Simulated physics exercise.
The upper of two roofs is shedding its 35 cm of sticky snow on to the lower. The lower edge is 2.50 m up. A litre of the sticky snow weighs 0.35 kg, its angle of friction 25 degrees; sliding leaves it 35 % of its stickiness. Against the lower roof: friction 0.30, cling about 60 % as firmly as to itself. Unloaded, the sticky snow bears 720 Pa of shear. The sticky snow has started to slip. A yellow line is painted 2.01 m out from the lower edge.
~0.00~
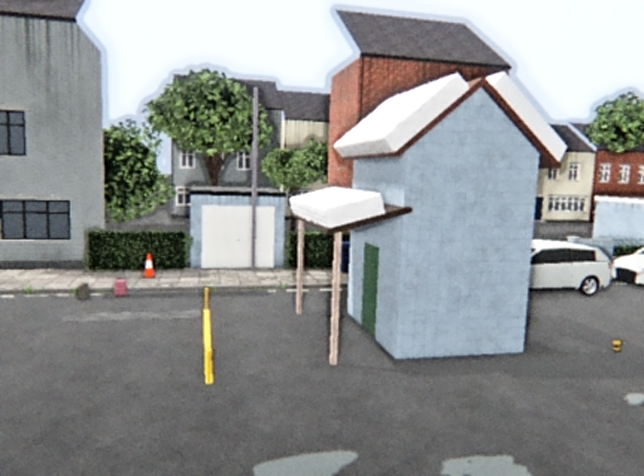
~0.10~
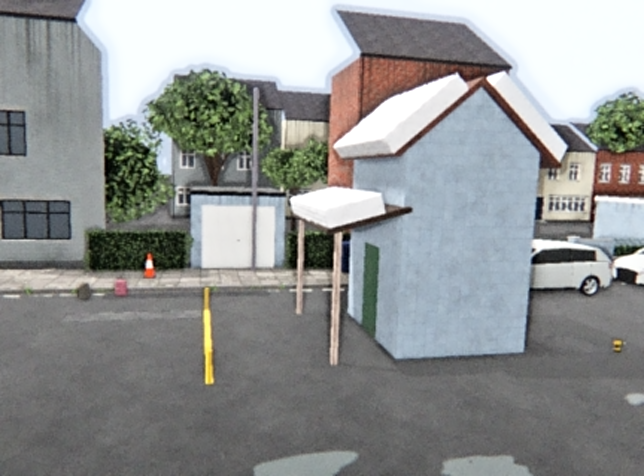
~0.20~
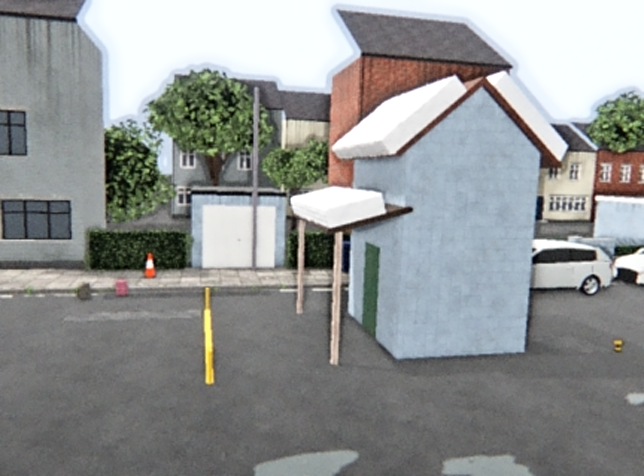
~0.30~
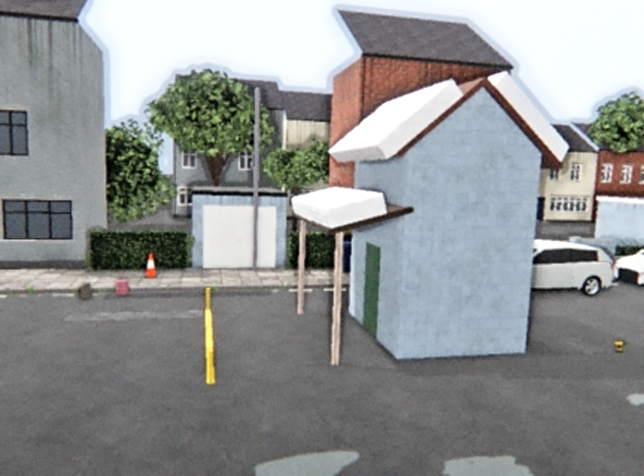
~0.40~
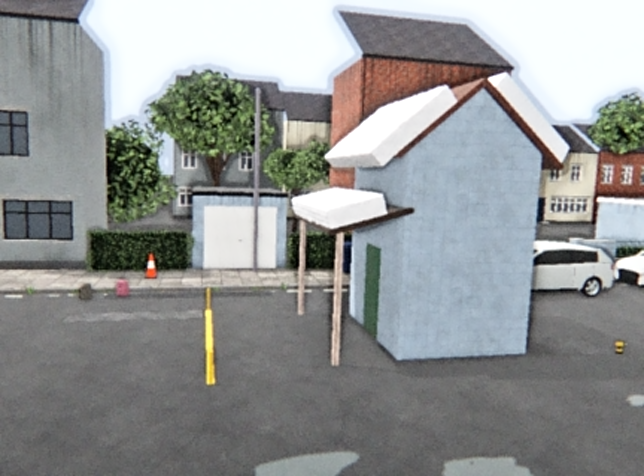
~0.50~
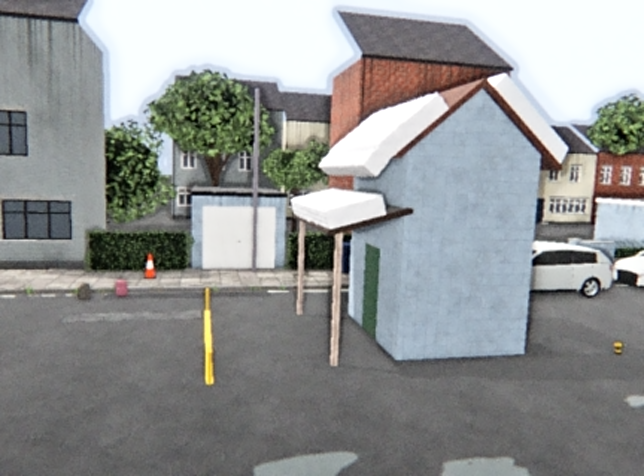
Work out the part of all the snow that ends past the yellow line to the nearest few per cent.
About 32 %.
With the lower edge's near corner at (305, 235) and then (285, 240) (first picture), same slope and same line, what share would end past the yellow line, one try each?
In that order: 30 %, 25 %.
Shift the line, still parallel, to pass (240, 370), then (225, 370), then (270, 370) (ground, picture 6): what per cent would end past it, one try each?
In that order: 45 %, 40 %, 65 %.
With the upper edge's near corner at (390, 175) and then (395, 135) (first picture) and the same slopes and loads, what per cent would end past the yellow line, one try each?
In turn about 18 %, 35 %.
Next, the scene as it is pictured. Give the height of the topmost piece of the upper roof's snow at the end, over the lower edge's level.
Roughly 0.6 m.
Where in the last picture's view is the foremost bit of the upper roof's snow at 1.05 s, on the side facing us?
At about (304, 211).
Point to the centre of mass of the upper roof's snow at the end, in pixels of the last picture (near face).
At about (218, 351).
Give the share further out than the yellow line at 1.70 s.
About 10 %.
By 1.05 s, none is below the lower edge and 0 % is past the line.
By 1.70 s, 72 % is below the lower edge and 9 % is past the line.
By 2.35 s, 76 % is below the lower edge and 32 % is past the line.
By 3.00 s, 76 % is below the lower edge and 32 % is past the line.
By 3.10 s, at the end, 76 % is below the lower edge and 32 % is past the line.
